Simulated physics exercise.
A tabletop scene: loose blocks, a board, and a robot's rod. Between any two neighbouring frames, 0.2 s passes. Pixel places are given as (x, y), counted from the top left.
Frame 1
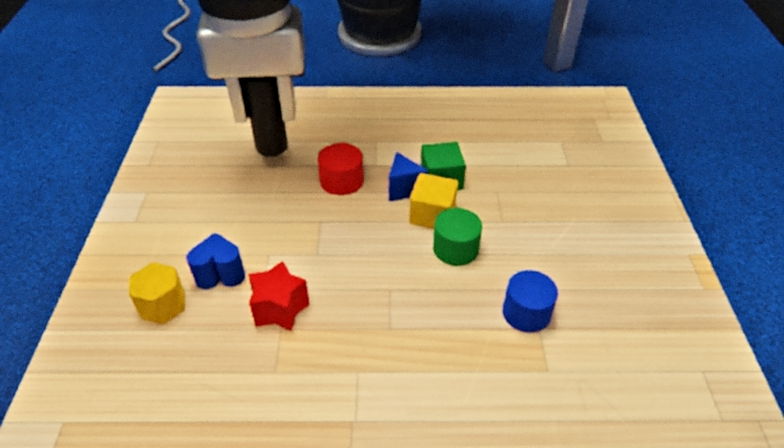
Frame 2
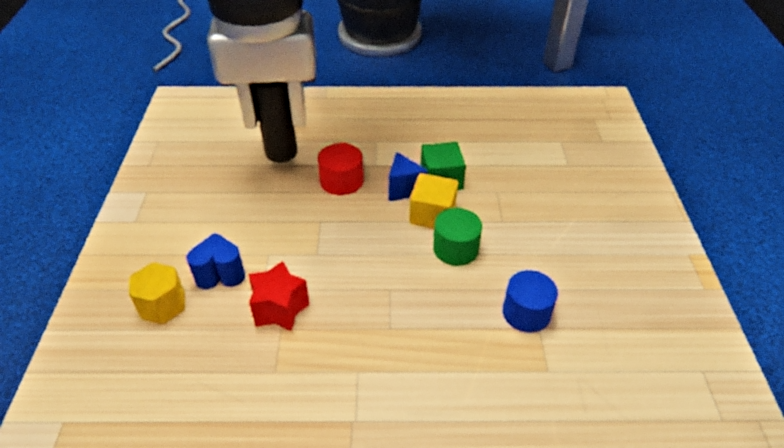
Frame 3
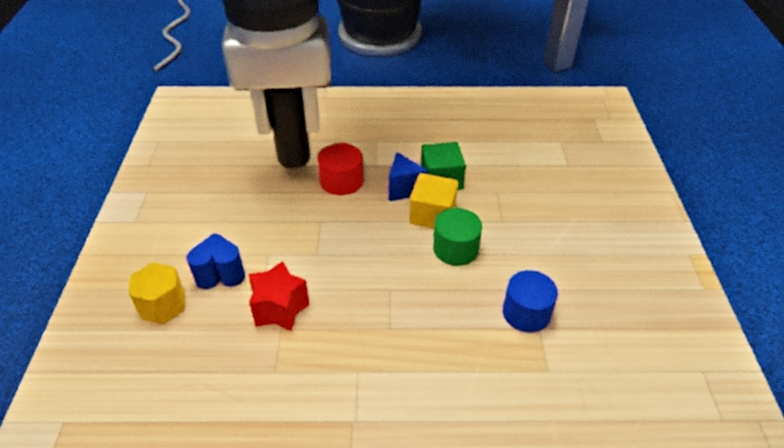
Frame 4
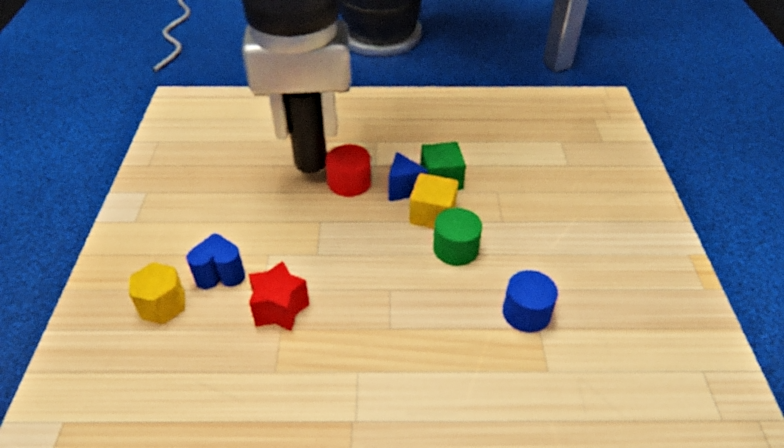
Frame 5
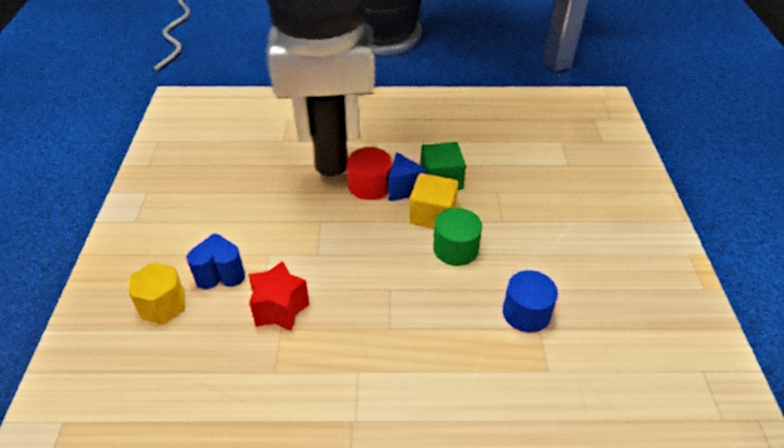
A robot arm moves its black rod right and pushes the red cylinder toward the blue triangle.
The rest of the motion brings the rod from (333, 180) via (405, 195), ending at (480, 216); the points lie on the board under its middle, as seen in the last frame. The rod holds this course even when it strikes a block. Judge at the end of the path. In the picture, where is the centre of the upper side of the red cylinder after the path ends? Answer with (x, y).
Around (510, 172).
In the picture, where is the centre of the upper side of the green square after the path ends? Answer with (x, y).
Its top middle will sit at (483, 142).
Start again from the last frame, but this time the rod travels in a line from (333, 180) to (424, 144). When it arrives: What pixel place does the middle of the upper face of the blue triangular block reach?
I'd expect the centre of its top face to be at (442, 170).
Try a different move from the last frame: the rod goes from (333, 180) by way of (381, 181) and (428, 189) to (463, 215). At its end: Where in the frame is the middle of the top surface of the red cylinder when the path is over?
I'd expect the centre of its top face to be at (501, 178).
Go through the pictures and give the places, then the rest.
In the first picture, lower end of the rod at (272, 148), tops of blocks, red cylinder at (340, 156), blue triangular block at (405, 166), yellow square at (435, 189), green square at (443, 154), green cylinder at (459, 224).
In the second picture, rod at (282, 153), blocks as before.
In the third picture, rod at (294, 159), blocks as before.
In the fourth picture, rod at (311, 164), red cylinder at (348, 157).
In the fifth picture, rod at (332, 167), red cylinder at (370, 160), blue triangular block at (405, 166), yellow square at (435, 189), green square at (443, 154), green cylinder at (459, 224).
On the path given first. One third of the way, rod at (381, 177); red cylinder at (421, 164); blue triangular block at (457, 165); yellow square at (445, 193), turned 20° clockwise; green square at (470, 147), turned 45° anticlockwise; green cylinder at (461, 229).
Two thirds of the way, rod at (431, 189); red cylinder at (470, 169); blue triangular block at (505, 163), turned 40° anticlockwise; yellow square at (466, 199), turned 80° clockwise; green square at (482, 142), turned 75° anticlockwise; green cylinder at (461, 231).
At the end, rod at (482, 203); red cylinder at (510, 172); blue triangular block at (532, 155), turned 50° anticlockwise; yellow square at (504, 216), turned 145° clockwise; green square at (483, 142), turned 85° anticlockwise; green cylinder at (462, 232).
